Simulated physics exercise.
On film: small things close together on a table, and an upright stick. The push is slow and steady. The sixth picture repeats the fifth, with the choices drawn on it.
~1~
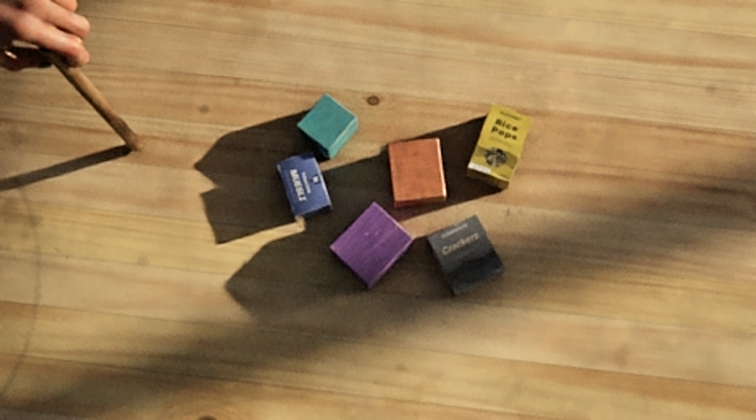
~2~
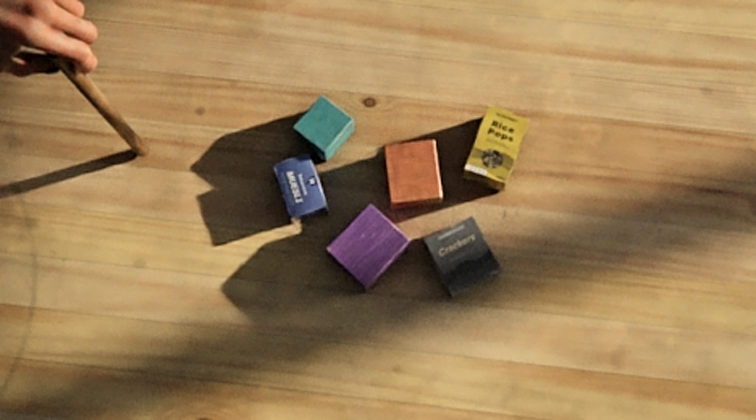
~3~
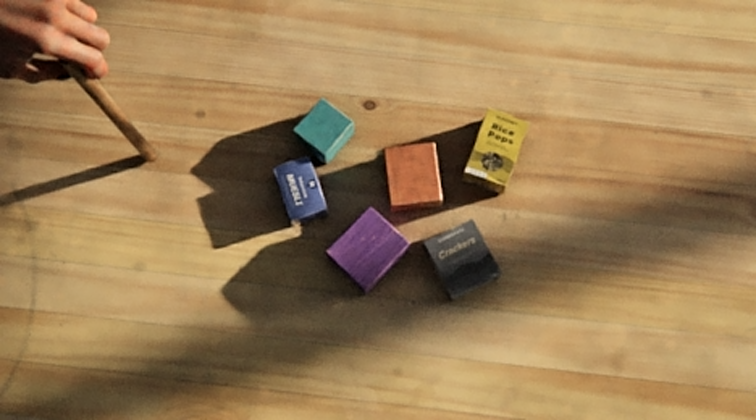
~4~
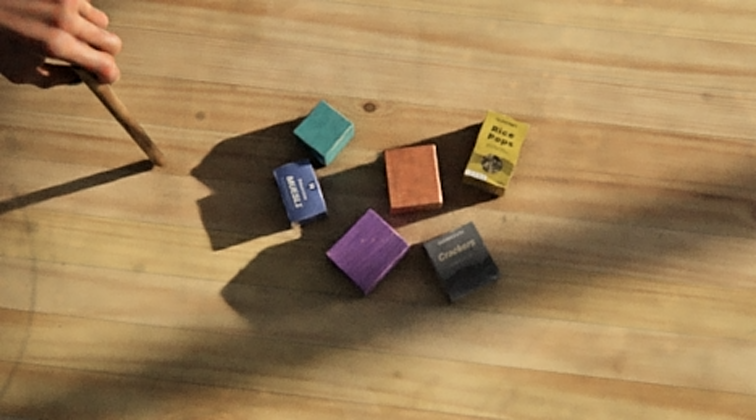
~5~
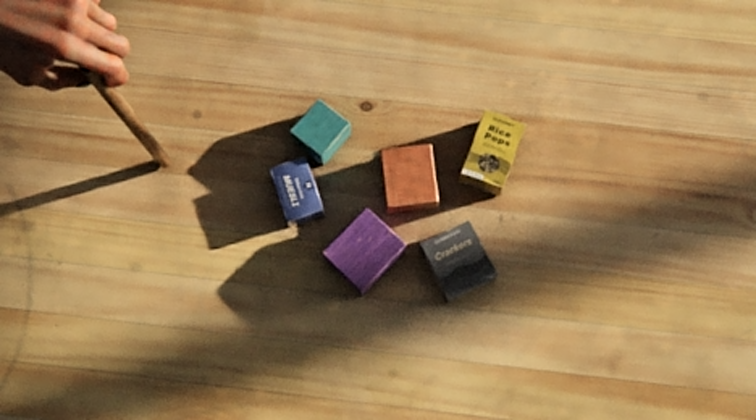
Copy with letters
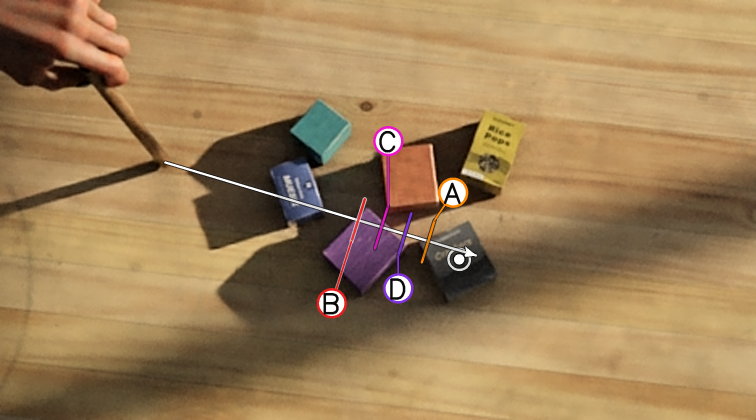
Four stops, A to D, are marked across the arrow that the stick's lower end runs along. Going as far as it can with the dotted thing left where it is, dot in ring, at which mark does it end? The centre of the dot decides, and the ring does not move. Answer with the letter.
All is well up to A.
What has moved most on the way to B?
The blue box.
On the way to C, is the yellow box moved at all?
No.
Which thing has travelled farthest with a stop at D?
The blue box has gone farthest.
On the marked copy, A at (428, 241); B at (358, 220); C at (382, 227); D at (405, 234); the arrow from (165, 162) to (476, 255); the white dot at (459, 260).
Taking A. A third of the way, foot of the stick (260, 191).
Two thirds of the way, foot of the stick (353, 219); blue box (344, 186).
When it is over, foot of the stick (428, 242); blue box (344, 186); purple block (382, 267); the dot is still in its ring.
As for the rest, B keeps the dot in but is short; C keeps the dot in but is short; D keeps the dot in but is short.
